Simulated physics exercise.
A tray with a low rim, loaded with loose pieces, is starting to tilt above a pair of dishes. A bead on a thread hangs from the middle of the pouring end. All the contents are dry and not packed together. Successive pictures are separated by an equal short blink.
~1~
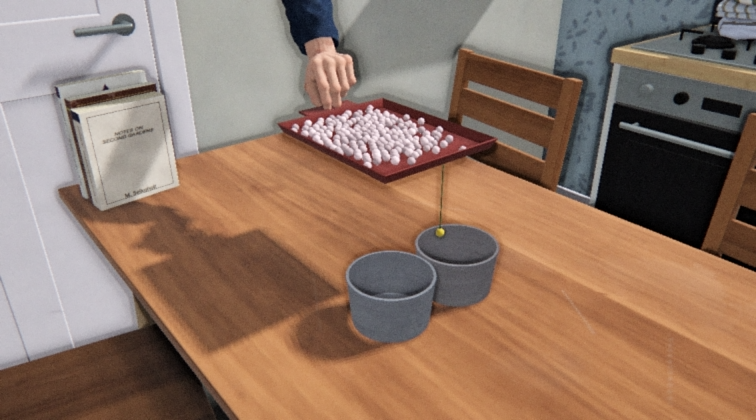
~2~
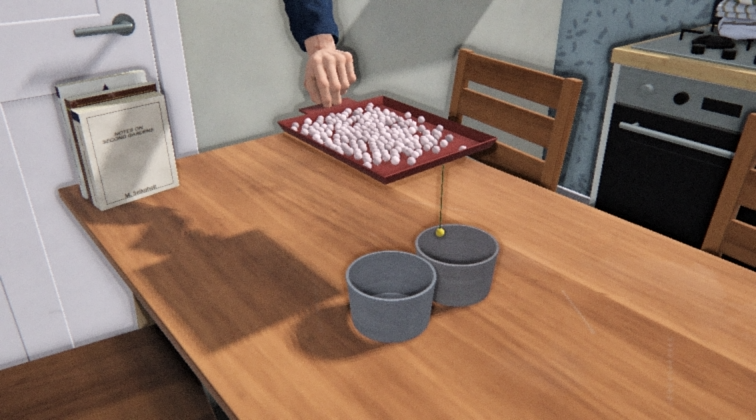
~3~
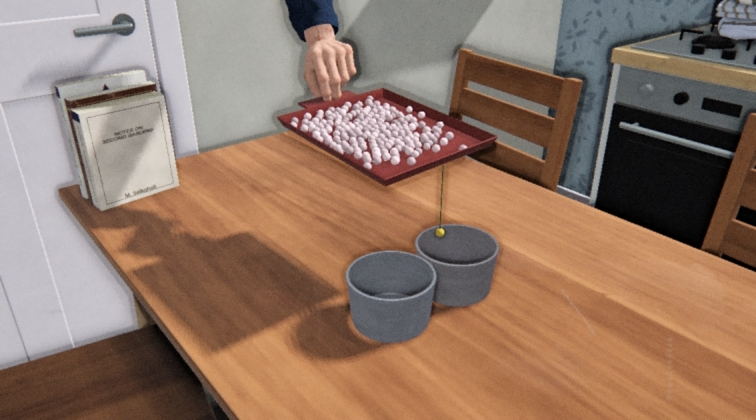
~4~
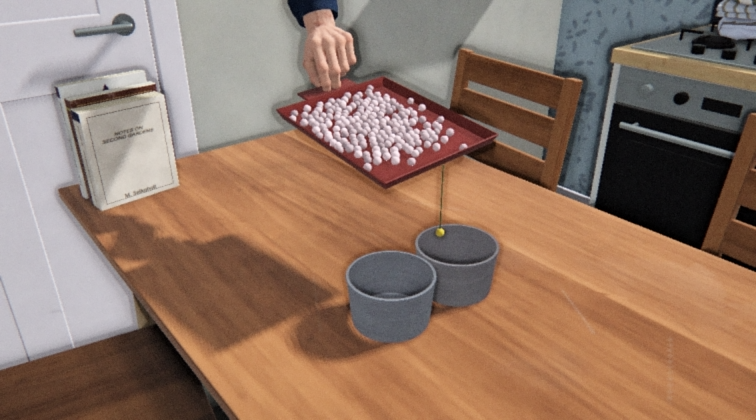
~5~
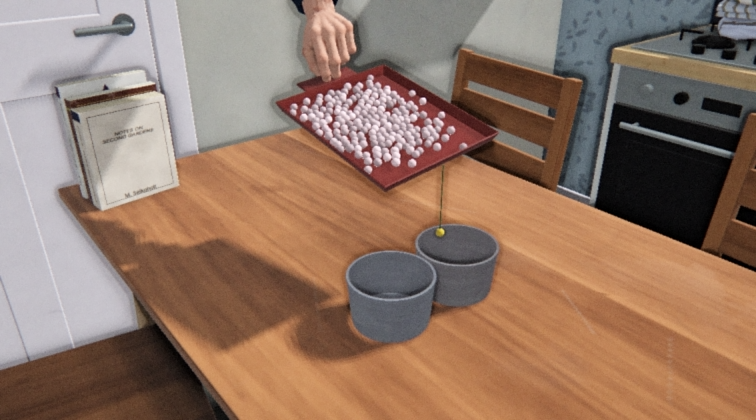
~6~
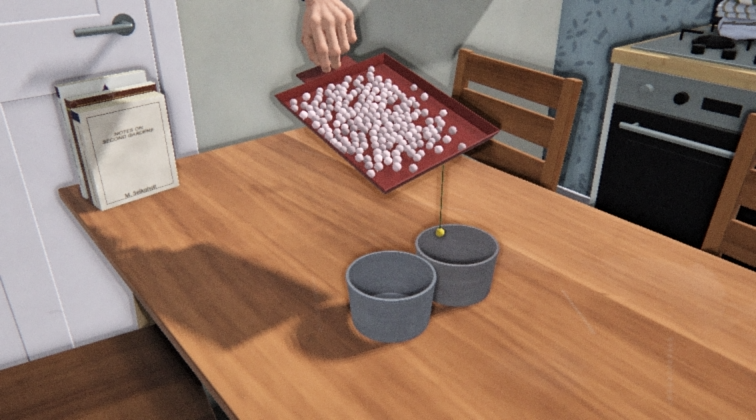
A hand in a dark blue sleeve holds a red, low-rimmed tray of small white balls above a wooden table, seen from slightly above in a kitchen. Two grey dishes stand below, near a yellow bead on a thread, with pale books and a white door at left and an oven at right. The hand rises, tilting the tray toward the near side as the balls shift, while the camera stays still.
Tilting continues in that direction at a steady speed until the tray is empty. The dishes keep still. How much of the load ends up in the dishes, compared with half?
Catch exceeds half.
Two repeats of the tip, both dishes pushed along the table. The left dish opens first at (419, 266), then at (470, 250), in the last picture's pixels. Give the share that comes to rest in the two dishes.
Close to 60 in a hundred, then close to 0 in a hundred.
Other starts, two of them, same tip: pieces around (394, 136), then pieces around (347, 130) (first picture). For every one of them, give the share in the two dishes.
Close to 90 in a hundred, then close to 80 in a hundred.
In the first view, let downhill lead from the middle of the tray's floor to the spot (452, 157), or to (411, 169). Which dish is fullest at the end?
In the first case it's the one on the right, in the second the one on the left.
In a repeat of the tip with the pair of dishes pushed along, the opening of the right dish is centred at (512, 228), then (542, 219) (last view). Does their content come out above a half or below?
Well, it comes to a lesser portion at first and a lesser portion after that.
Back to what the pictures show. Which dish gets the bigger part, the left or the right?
Once things settle, the left of the two ends up fuller.
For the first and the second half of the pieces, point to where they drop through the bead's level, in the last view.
Near (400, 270) and later near (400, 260).
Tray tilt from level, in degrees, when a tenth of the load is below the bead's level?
That happens at close to 50 degrees.
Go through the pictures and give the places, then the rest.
Corners of the pouring end at (385, 173) and (491, 138), level; middle of the load at (372, 136), sugar pearls; left dish at (420, 312); right dish at (485, 278); bead on its thread at (440, 232), in the first picture.
Corners of the pouring end at (385, 174) and (491, 137), level; middle of the load at (372, 134), in the second picture.
Corners of the pouring end at (386, 176) and (491, 136), tipped barely, lowest at the left corner; middle of the load at (372, 131), in the third picture.
Corners of the pouring end at (386, 179) and (492, 134), tipped a little, lowest at the left corner; middle of the load at (372, 126), in the fourth picture.
Corners of the pouring end at (386, 182) and (492, 132), tipped a little, lowest at the left corner; middle of the load at (372, 122), in the fifth picture.
Corners of the pouring end at (386, 185) and (493, 130), tipped clearly, lowest at the left corner; middle of the load at (373, 120), all on the move; left dish at (420, 312); right dish at (485, 278), in the sixth picture.
Soon, tray tipped steeply; about a quarter on the tray; about half in the left dish; a stray few in the right dish; a small part outside both; about a quarter in the air.
A while on, tray tipped past a quarter turn; most in the left dish; a stray few in the right dish; a small part outside both.
Towards the end, tray tipped past a quarter turn; most in the left dish; a stray few in the right dish; a small part outside both.
Finally, tray tipped past a quarter turn; most in the left dish; a stray few in the right dish; a small part outside both.
